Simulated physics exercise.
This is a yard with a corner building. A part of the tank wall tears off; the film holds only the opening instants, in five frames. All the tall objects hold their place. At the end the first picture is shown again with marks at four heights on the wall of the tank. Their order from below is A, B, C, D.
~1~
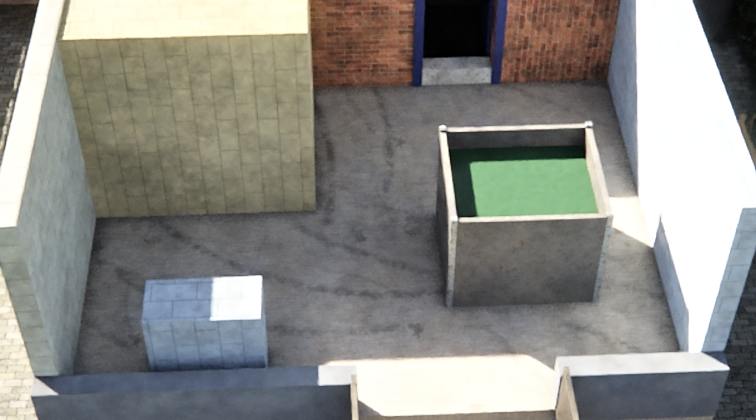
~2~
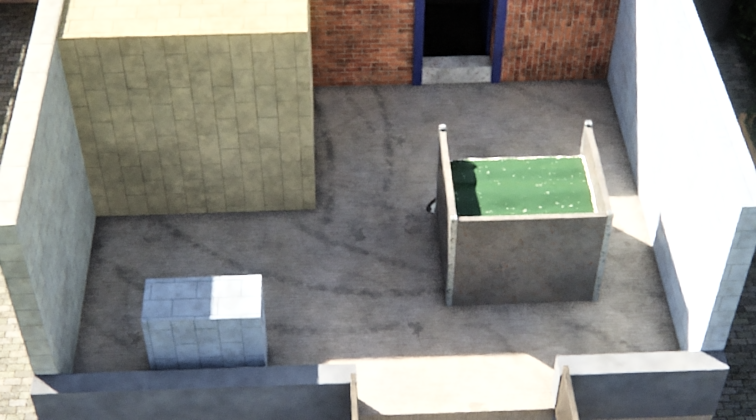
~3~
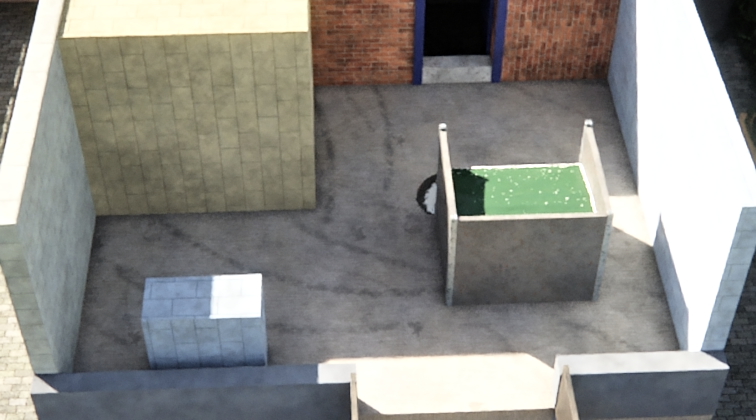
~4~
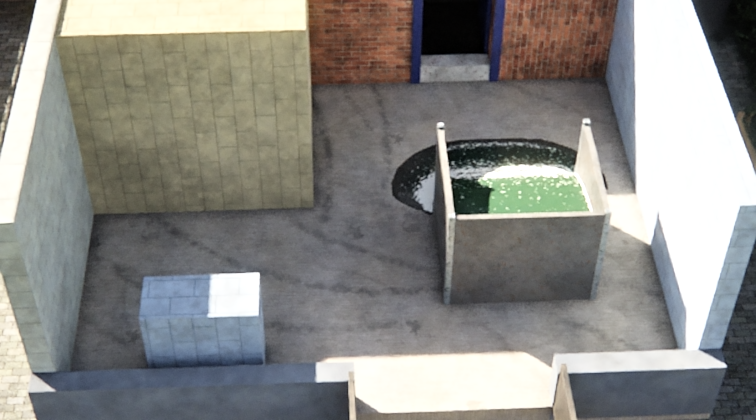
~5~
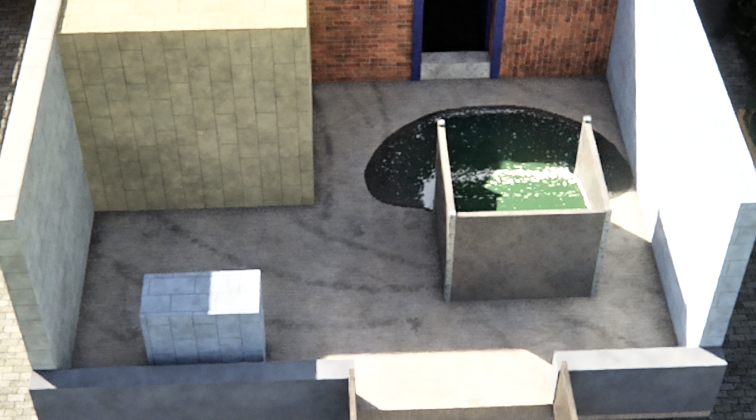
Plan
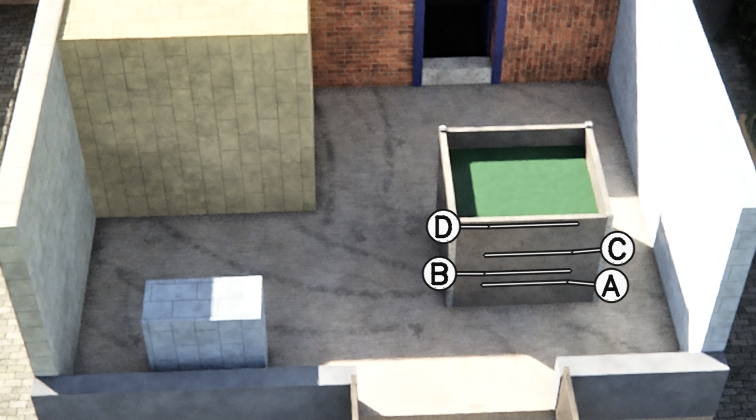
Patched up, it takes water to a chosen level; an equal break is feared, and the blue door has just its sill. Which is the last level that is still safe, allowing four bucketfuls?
Take B.
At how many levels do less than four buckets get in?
Two.
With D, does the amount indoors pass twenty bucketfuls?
Yes, clearly.
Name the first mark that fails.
That is mark C.
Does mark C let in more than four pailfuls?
Yes, it does.
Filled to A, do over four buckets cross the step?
No, not at all.
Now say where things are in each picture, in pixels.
In the first frame, water in the tank at rest, its middle at (522, 189); foot of the blue doorway at (456, 84); open gate at (457, 358).
In the second frame, water covers 2 % of the ground, its front hidden from here.
In the third frame, water covers 5 % of the ground, its front hidden from here.
In the fourth frame, front seen at (405, 169), 10 % of the ground wet.
In the fifth frame, front seen at (398, 136), 18 % of the ground wet.
On the marked copy, A at (525, 283); B at (526, 272); C at (529, 253); D at (532, 225); from the bottom up A, B, C, D.
Choosing A, nothing gets over.
Choosing B, a splash gets over, under a bucket.
Choosing C, about 10 bucketfuls get in.
Choosing D, dozens of bucketfuls pour in.
